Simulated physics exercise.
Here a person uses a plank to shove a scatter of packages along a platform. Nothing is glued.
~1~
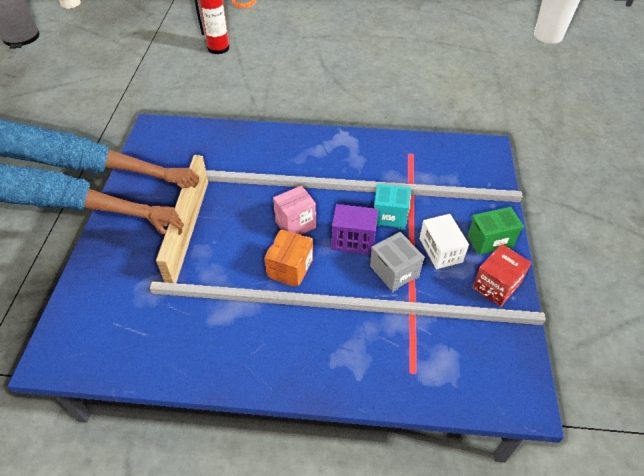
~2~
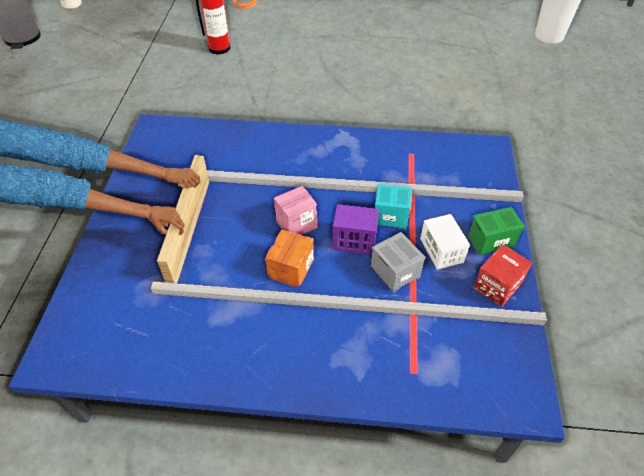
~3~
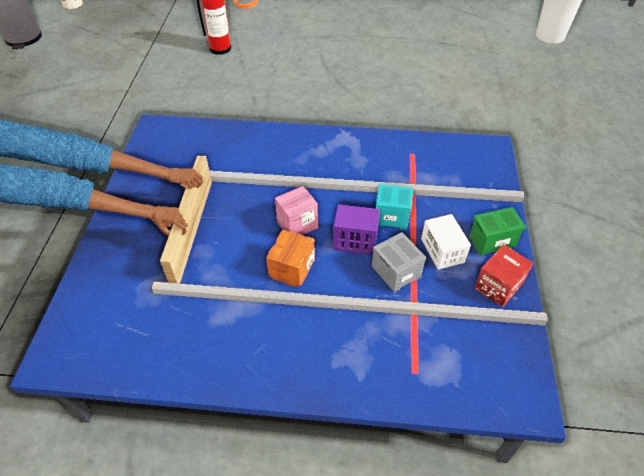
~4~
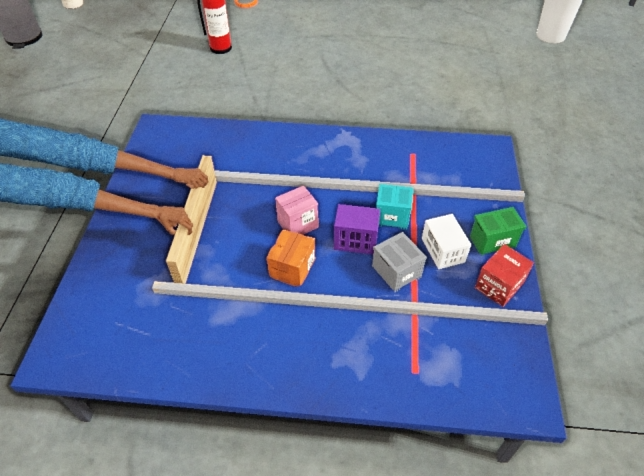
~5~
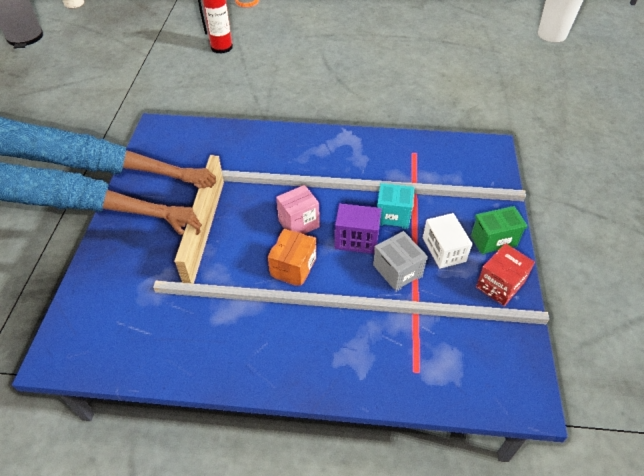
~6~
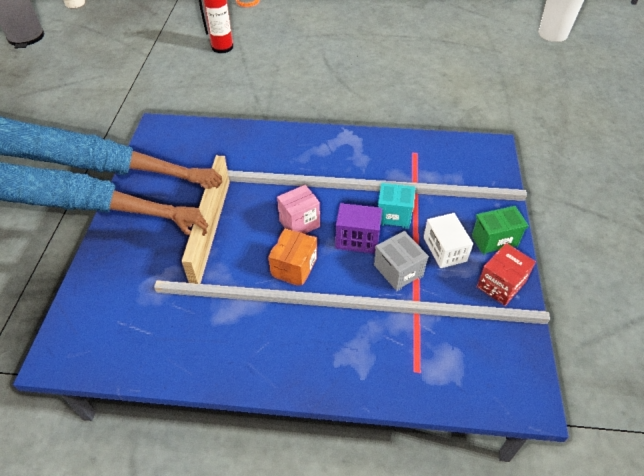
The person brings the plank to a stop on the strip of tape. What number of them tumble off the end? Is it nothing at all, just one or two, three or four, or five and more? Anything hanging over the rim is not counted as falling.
It is nothing at all.
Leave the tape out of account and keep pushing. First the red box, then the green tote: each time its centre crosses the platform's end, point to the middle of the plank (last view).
I'd put it close to (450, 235), and close to (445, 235) for the other one.
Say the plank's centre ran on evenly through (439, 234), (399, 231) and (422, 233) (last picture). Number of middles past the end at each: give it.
0, 0 and 0.
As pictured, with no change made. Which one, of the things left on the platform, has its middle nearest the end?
The one is the green tote.
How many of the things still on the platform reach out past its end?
That comes to 1 of them.
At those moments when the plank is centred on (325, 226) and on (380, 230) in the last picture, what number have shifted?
By the first moment it's 3, by the second it's 6.
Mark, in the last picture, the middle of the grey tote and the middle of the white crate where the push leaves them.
You'll find the first one at (473, 278) and the second at (488, 236).
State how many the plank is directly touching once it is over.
At rest, 2 are in contact.
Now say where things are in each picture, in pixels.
In the first frame, red box (501, 275); green tote (494, 232); white crate (443, 241); plank (185, 217); tape (412, 247).
In the second frame, green tote (495, 232); orange parcel (290, 258).
In the third frame, white crate (445, 242); turquoise tote (393, 207).
In the fourth frame, red box (504, 275); purple crate (357, 229).
In the fifth frame, green tote (497, 231); grey tote (399, 262).
In the sixth frame, red box (506, 274); green tote (498, 231); white crate (447, 241); plank (208, 218); tape (416, 245).
Early on, none off yet; red box at rest near (506, 274); green tote at rest near (498, 231); white crate at rest near (447, 241).
Finally, the number that fall off is zero.
